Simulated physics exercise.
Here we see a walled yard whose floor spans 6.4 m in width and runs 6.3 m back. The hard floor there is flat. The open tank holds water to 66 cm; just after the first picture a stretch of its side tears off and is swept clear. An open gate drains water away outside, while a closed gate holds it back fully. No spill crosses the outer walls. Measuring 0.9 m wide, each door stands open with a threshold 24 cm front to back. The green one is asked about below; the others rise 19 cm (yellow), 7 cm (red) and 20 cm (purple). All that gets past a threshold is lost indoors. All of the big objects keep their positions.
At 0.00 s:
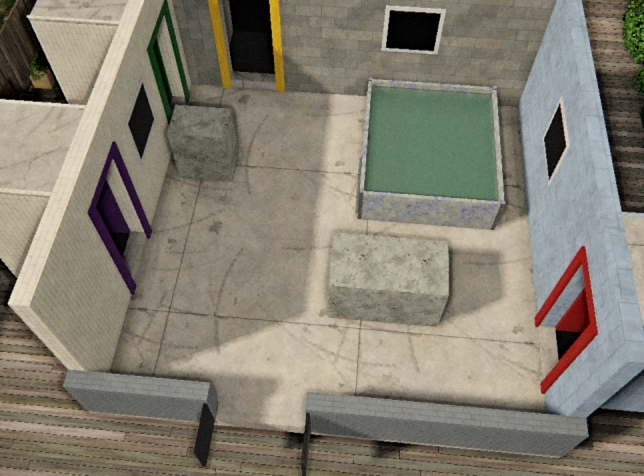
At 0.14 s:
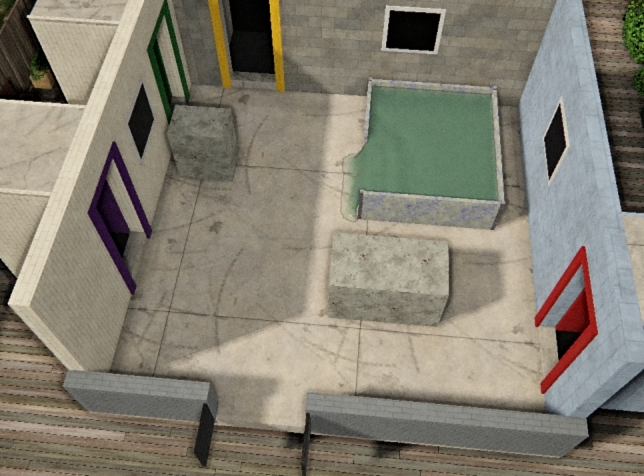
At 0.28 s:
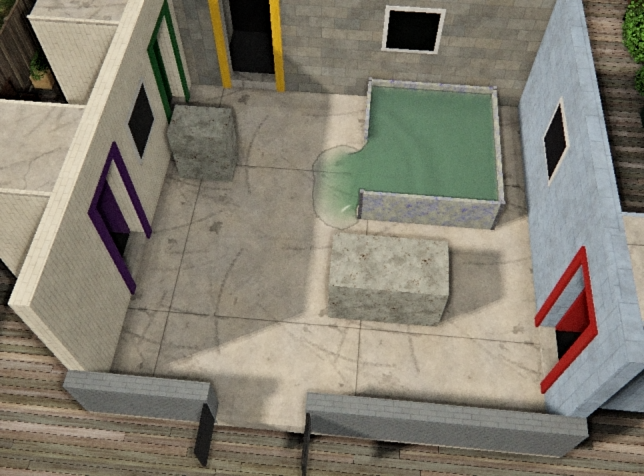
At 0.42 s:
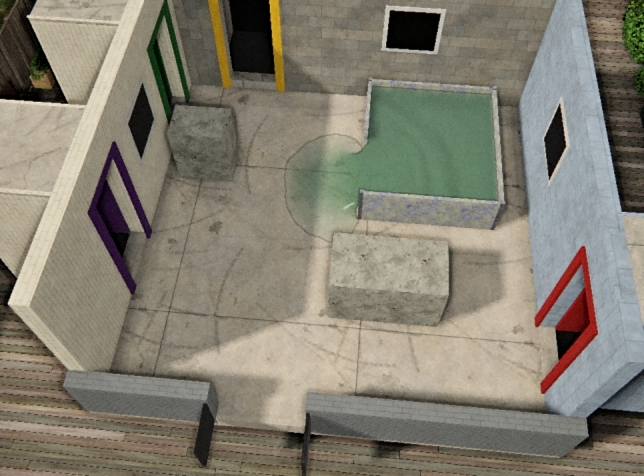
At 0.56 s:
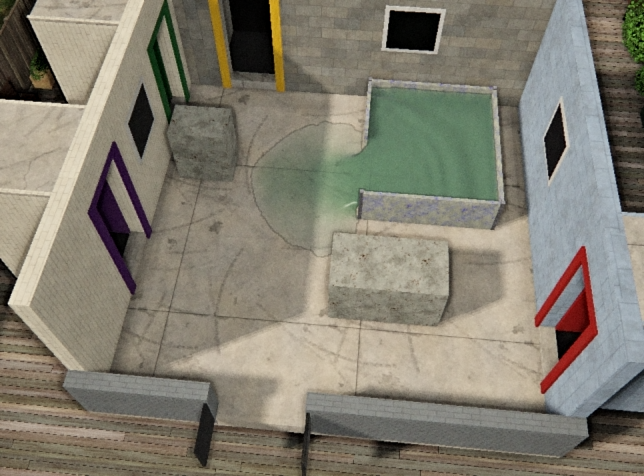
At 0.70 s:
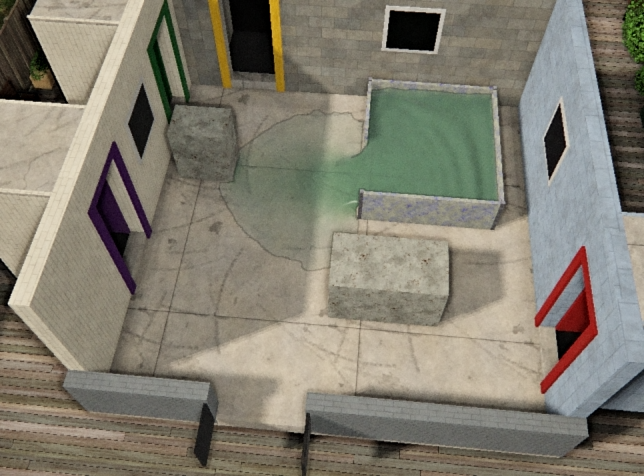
A walled yard with a flat, cracked concrete floor is seen from high above by a camera that stays still. A raised tank of green water stands at the back right, with two grey blocks on the floor, purple and green doorways on the left, a yellow one behind and a red one at right. The tank's left side opens and water spreads leftward in a widening, thinning fan.
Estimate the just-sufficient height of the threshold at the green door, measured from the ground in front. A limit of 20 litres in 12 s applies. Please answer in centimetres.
I would say 18 cm.
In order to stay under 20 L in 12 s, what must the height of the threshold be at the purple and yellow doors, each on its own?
Close to 22 cm (purple) and close to 20 cm (yellow).
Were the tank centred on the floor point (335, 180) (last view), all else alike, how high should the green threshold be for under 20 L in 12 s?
Then it needs to be around 8.0 cm high.
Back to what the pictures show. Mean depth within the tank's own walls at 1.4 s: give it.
Some 49 cm.
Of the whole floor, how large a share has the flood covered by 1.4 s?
Around 35 per cent of the free floor.
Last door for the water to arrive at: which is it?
The red door.
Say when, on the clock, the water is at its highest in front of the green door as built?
It peaks at about 3.0 s.
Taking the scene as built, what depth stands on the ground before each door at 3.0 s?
Yellow door 19 cm, green door 23 cm, red door 0 cm, purple door 26 cm.
After 1.4 s water covers 35 % of the floor, deepest (40 cm) near (356, 200); 8 cm at the green door, 0 litres in over its 15 cm threshold.
After 3.0 s water covers 55 % of the floor, deepest (40 cm) near (108, 379); 23 cm at the green door, 12 litres in over its 15 cm threshold.
After 12.0 s water covers 100 % of the floor, deepest (13 cm) near (527, 267); 8 cm at the green door, 47 litres in over its 15 cm threshold.
At the green door as built, the water arrived by 1.3 s and peaked near 23 cm at 3.0 s.
Run again over the same 12 s with other heights there, 46 litres in over 15 cm, 8 litres over 20 cm. The limit of 20 litres is kept from about 18 cm up.
